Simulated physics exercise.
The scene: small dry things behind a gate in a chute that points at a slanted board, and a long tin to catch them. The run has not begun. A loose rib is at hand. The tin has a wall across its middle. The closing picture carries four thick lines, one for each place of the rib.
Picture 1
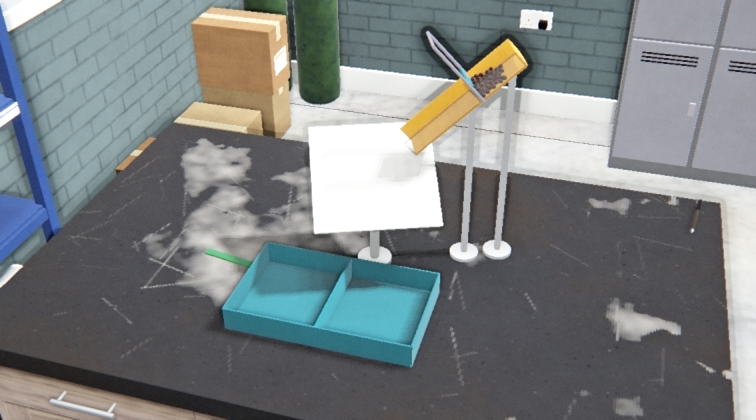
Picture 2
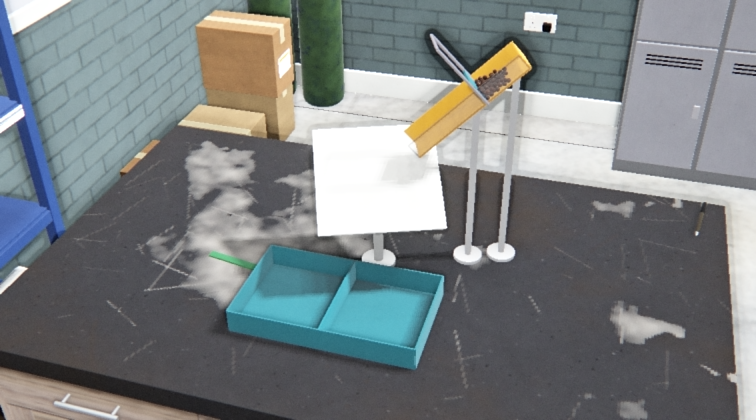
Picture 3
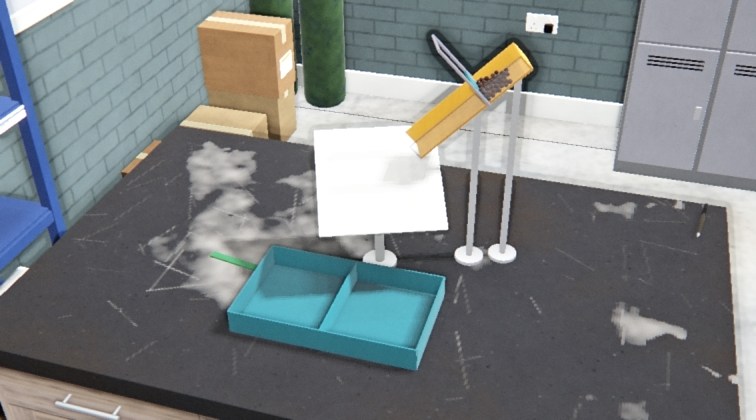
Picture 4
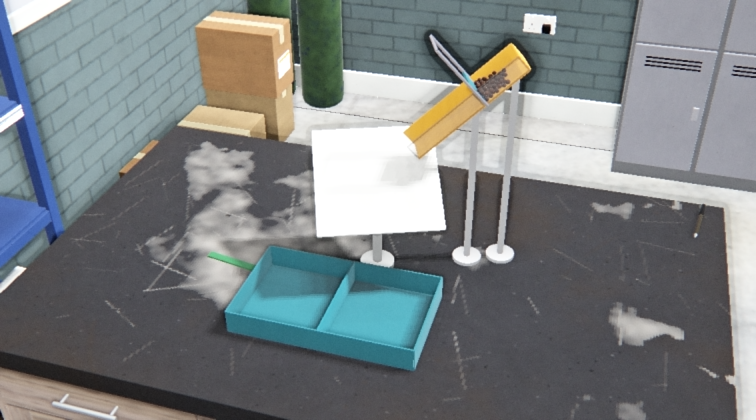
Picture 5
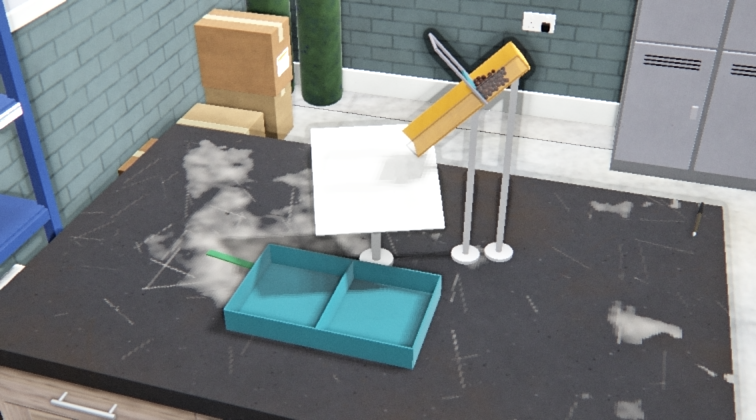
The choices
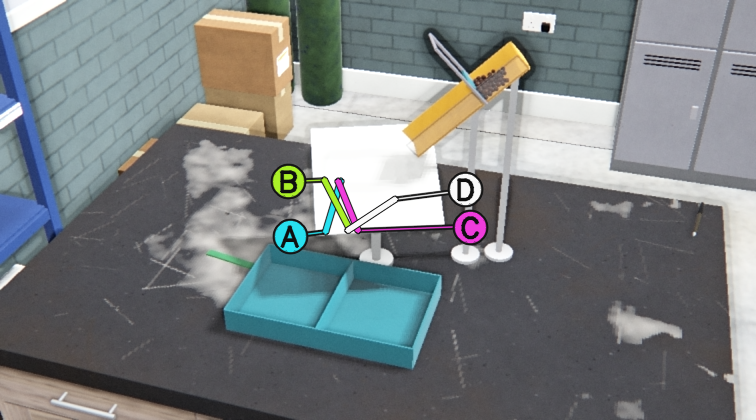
A yellow chute holding small dark balls shifts very slightly in view with the slanted white board and divided teal tray below.
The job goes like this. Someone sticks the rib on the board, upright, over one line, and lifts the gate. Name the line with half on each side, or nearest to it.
Use line A.
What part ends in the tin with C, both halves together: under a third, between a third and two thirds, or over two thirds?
Over two thirds.
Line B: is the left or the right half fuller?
The right half.
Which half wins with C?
Right.
On the marked copy, line A from (340, 181) to (325, 231); line B from (324, 179) to (348, 227); line C from (338, 181) to (358, 230); line D from (395, 199) to (347, 230).
If A is chosen, of what is caught, about two thirds in the left half, about a third in the right.
If B is chosen, of what is caught, a small part in the left half, nearly all in the right.
If C is chosen, of what is caught, a small part in the left half, most in the right.
If D is chosen, of what is caught, nearly all in the left half, a small part in the right.
